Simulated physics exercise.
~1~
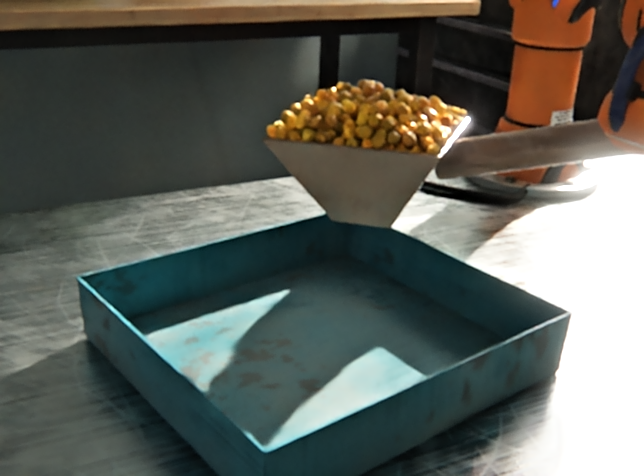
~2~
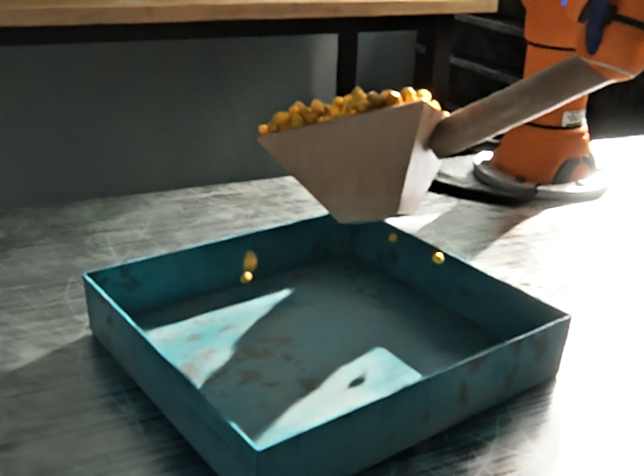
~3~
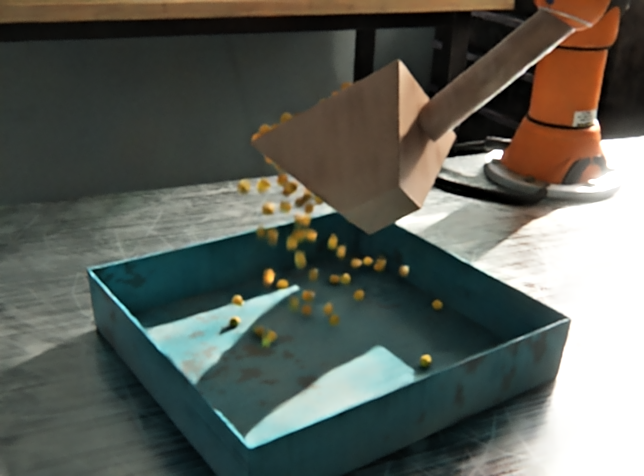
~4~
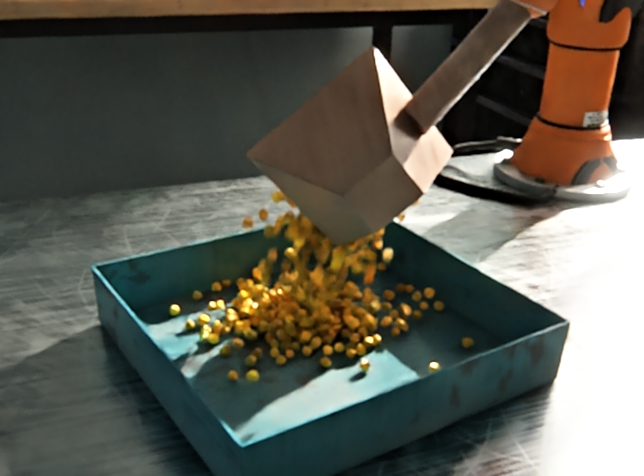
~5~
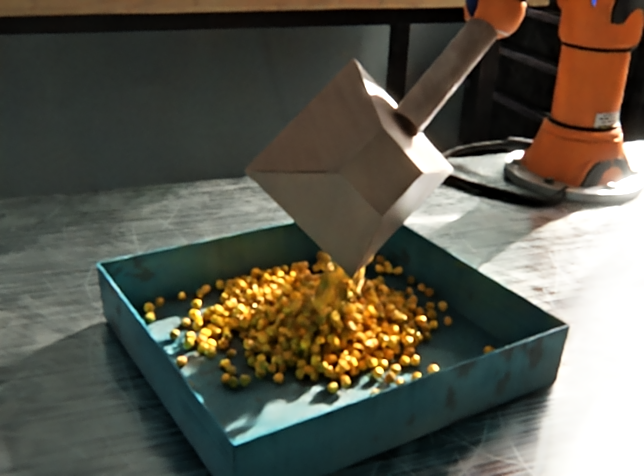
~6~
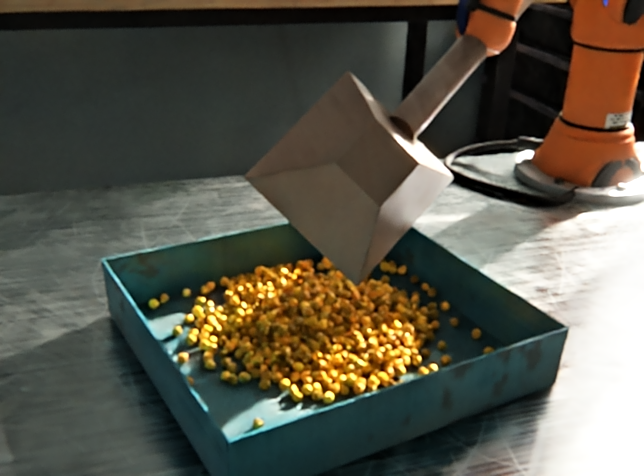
An orange robot arm held a scoop heaped with yellow maize kernels above a shallow teal tray, then steadily tipped it over. A few kernels dropped first, then the rest poured out, ending in a wide, low heap beneath the upturned scoop.
